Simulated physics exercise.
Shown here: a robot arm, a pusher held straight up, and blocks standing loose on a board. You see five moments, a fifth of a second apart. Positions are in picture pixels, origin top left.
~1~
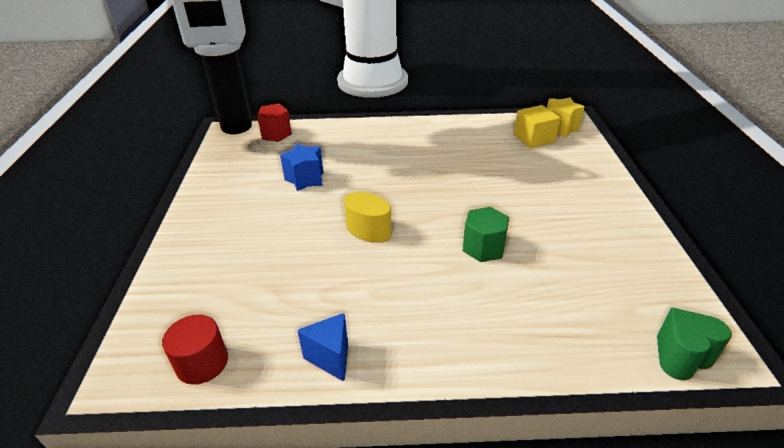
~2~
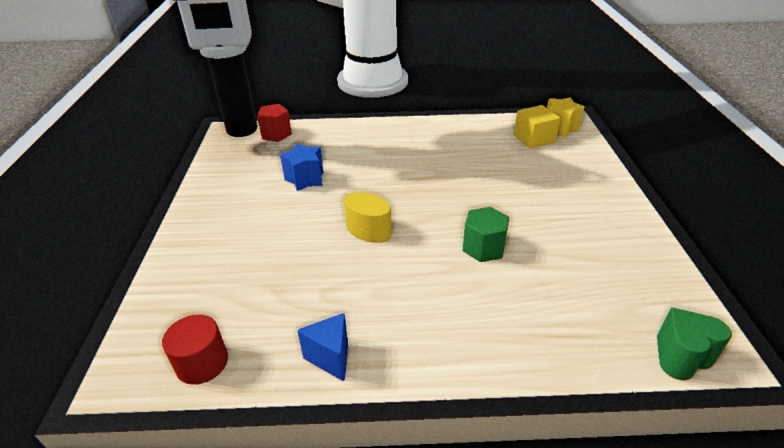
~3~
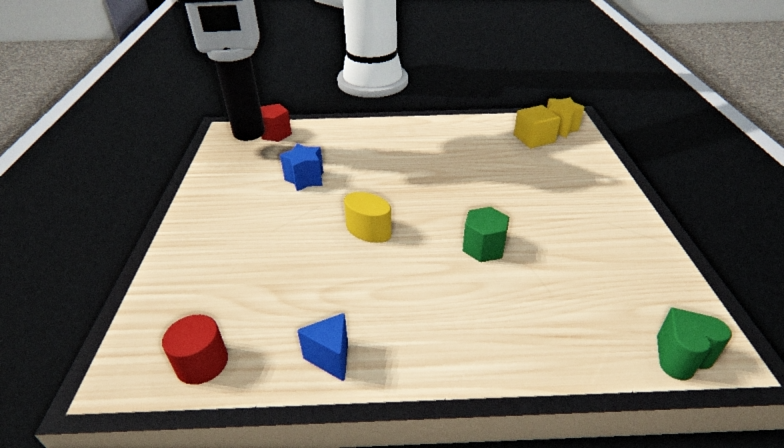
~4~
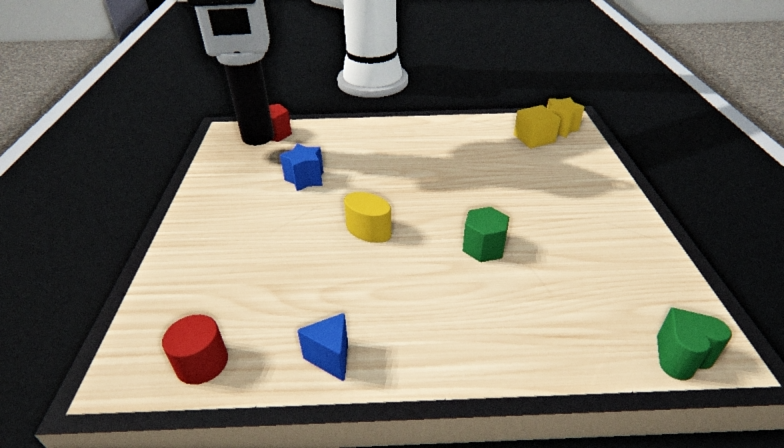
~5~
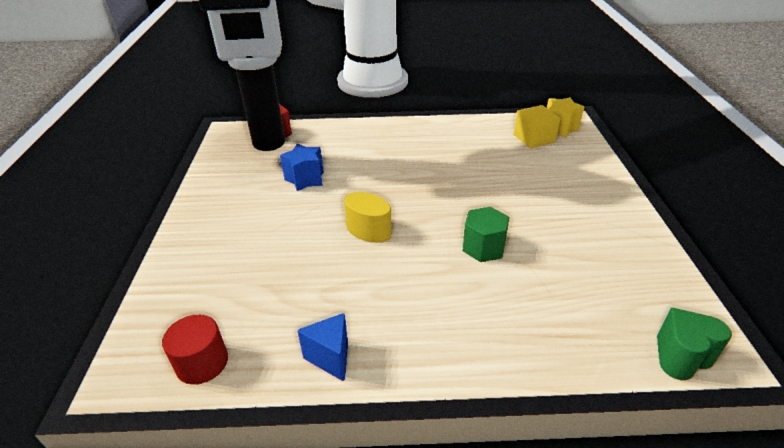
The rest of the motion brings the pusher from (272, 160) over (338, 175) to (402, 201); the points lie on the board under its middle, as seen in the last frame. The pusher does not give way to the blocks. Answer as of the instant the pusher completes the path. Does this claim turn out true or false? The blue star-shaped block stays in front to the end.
My answer: False.
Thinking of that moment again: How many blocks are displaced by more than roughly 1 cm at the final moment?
A single block is moved.
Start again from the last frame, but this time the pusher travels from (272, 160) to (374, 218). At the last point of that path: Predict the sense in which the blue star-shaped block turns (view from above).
Viewed from above, clockwise.
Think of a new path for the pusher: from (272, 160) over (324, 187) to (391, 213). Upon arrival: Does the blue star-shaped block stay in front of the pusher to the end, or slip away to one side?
Looking at the end of the path, the blue star-shaped block is still being driven ahead.
What follows on the original path. One third of the way, pusher (314, 153); blue star-shaped block (318, 160), turned 40° clockwise.
Two thirds of the way, pusher (359, 166); blue star-shaped block (334, 171), turned 100° clockwise.
At the end, pusher (402, 183); blue star-shaped block (335, 171), turned 105° clockwise; yellow oval in place.
